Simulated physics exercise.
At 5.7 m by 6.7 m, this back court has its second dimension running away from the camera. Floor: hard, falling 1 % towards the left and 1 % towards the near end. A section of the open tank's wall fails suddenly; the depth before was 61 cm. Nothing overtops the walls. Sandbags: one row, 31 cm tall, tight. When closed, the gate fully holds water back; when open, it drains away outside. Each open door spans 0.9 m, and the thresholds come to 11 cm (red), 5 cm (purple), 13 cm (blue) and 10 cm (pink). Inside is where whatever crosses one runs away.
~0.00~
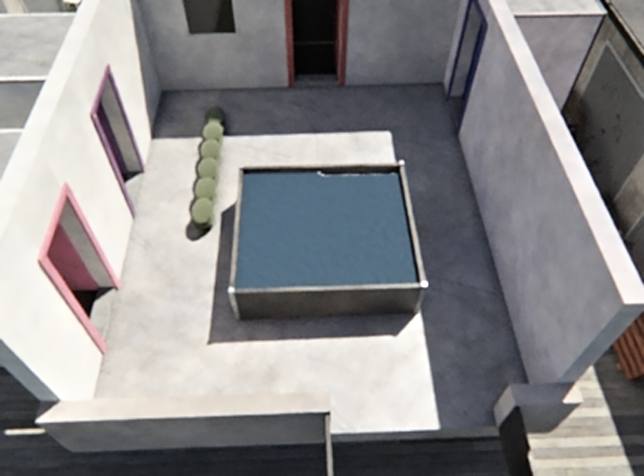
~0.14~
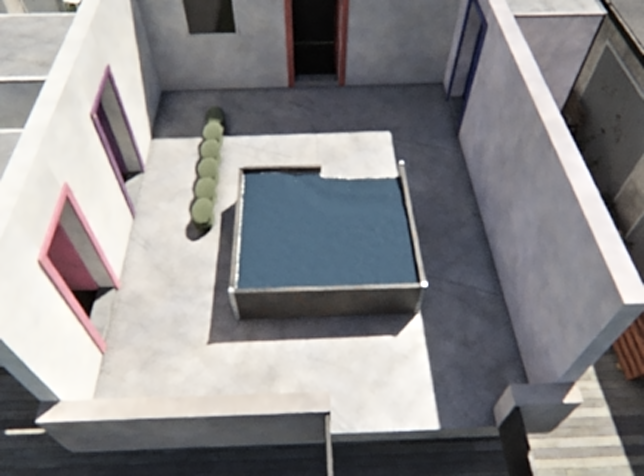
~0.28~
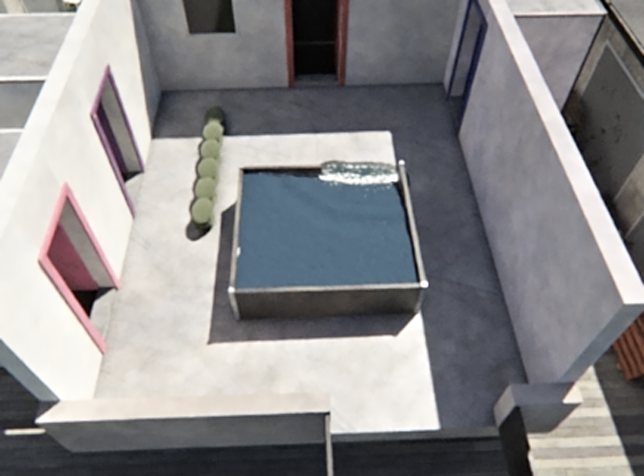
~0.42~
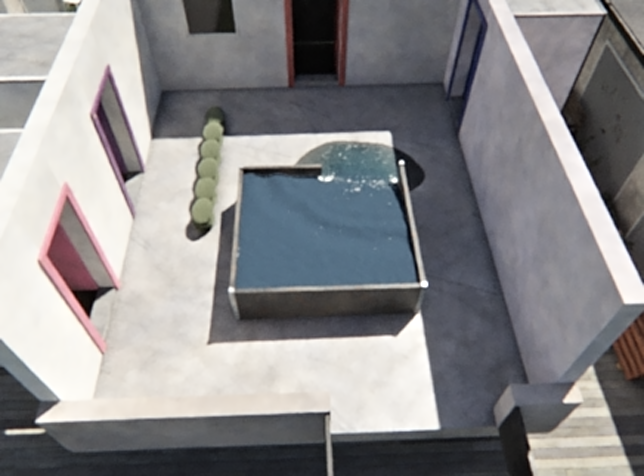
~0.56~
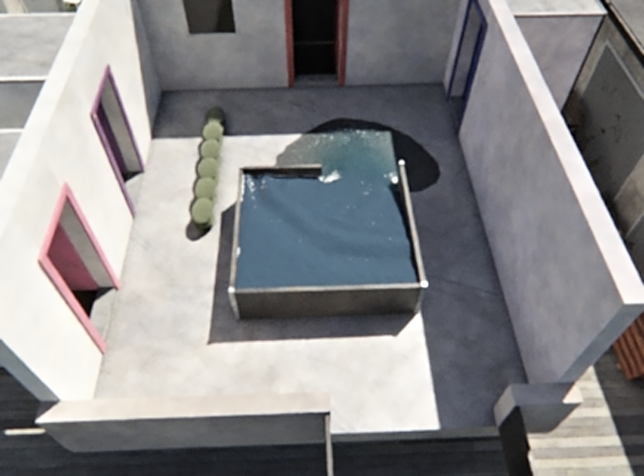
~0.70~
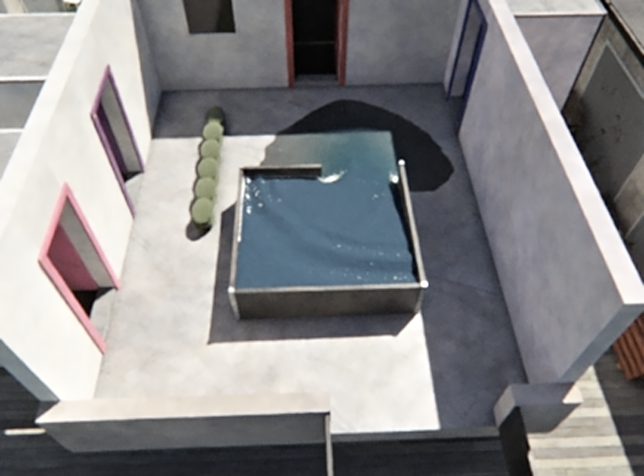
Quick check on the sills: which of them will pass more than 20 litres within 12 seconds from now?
Sill check: Red door passes more; purple door passes less or equal; blue door passes more; pink door passes less or equal.
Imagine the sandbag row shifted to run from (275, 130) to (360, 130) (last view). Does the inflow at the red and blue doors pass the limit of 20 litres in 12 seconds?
So the red door comes out low enough while the blue door comes out too high.
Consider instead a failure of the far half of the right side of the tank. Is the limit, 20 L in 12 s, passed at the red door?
Red: Falls short.
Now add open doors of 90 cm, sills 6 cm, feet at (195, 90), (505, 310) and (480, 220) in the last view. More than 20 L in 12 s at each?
Per doorway, in order: Sufficient / insufficient / insufficient.
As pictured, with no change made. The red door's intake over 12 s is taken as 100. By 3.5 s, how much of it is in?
That works out near 65%.
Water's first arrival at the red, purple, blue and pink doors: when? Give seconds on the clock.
So, red at 0.9 s, then purple at 3.8 s, blue at 1.2 s, and pink at 5.0 s.
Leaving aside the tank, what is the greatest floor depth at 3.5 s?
I'd put it at close to 24 cm.
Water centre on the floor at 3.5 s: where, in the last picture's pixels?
Centre: Roughly (334, 178) px.
After 1.4 s water covers 30 % of the floor and is deepest (32 cm) near (372, 183); red door 21 cm at the sill, 13 L in, purple door not reached, blue door 6 cm at the sill, 0 L in, pink door not reached.
After 2.2 s water covers 35 % of the floor and is deepest (42 cm) near (412, 84); red door 26 cm at the sill, 65 L in, purple door not reached, blue door 19 cm at the sill, 4 L in, pink door not reached.
After 3.5 s water covers 40 % of the floor and is deepest (24 cm) near (393, 126); red door 22 cm at the sill, 149 L in, purple door not reached, blue door 22 cm at the sill, 59 L in, pink door not reached.
After 7.0 s water covers 85 % of the floor and is deepest (19 cm) near (88, 424); red door 13 cm at the sill, 221 L in, purple door 6 cm at the sill, 0 L in, blue door 12 cm at the sill, 81 L in, pink door 8 cm at the sill, 0 L in.
After 12.0 s water covers 95 % of the floor and is deepest (16 cm) near (88, 424); red door 7 cm at the sill, 226 L in, purple door 5 cm at the sill, 3 L in, blue door 6 cm at the sill, 81 L in, pink door 9 cm at the sill, 2 L in.
